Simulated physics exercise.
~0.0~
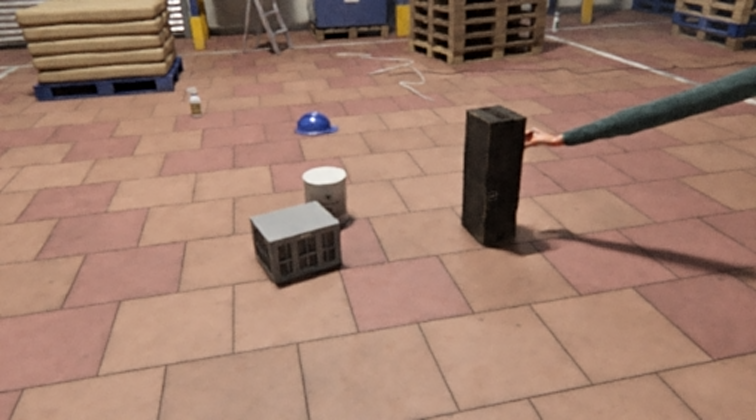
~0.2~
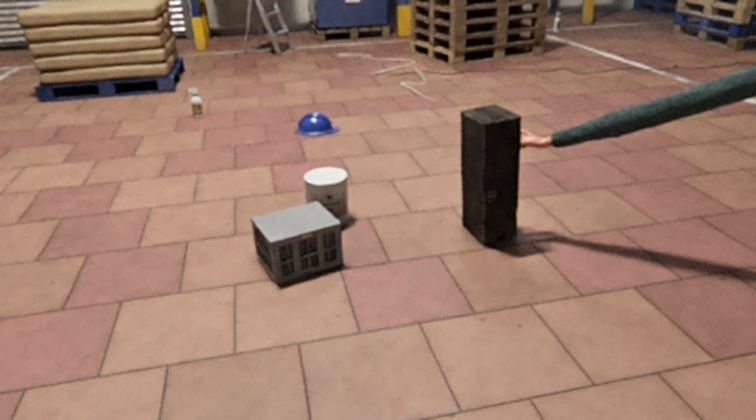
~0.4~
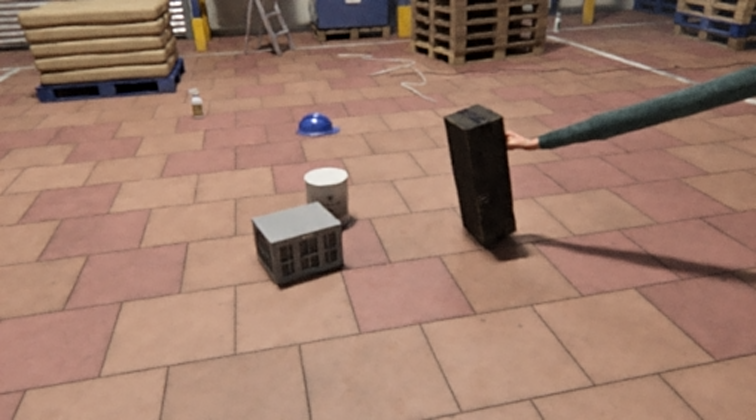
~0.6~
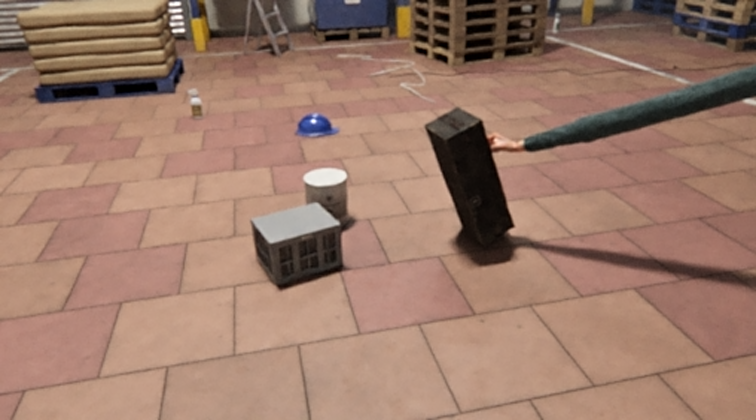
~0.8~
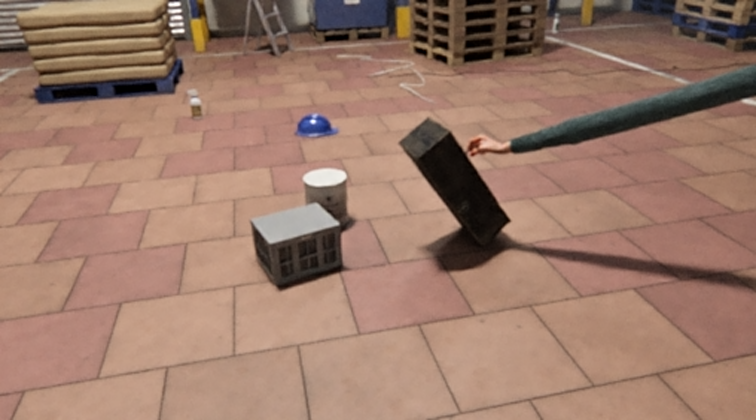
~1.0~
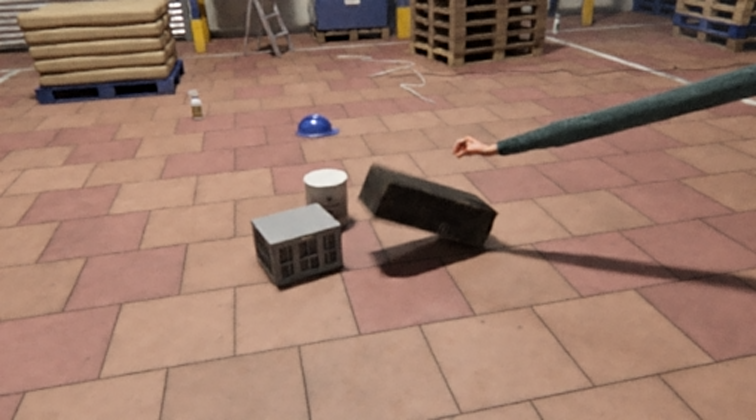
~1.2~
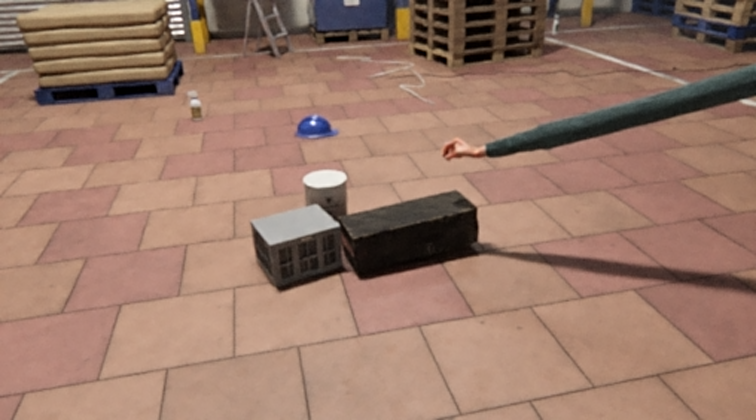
An arm in a dark green sleeve reaches in from the right, its hand against the upper part of a tall black box standing on a floor of reddish and tan tiles, seen from slightly above. To the left sit a grey crate and a white pail, with a blue helmet behind them and stacked sacks and wooden pallets at the back. The hand pushes the box leftward, and it begins to lean. It tilts further until it drops away from the fingers. The box ends lying on its side beside the crate, while the crate and pail stay put.
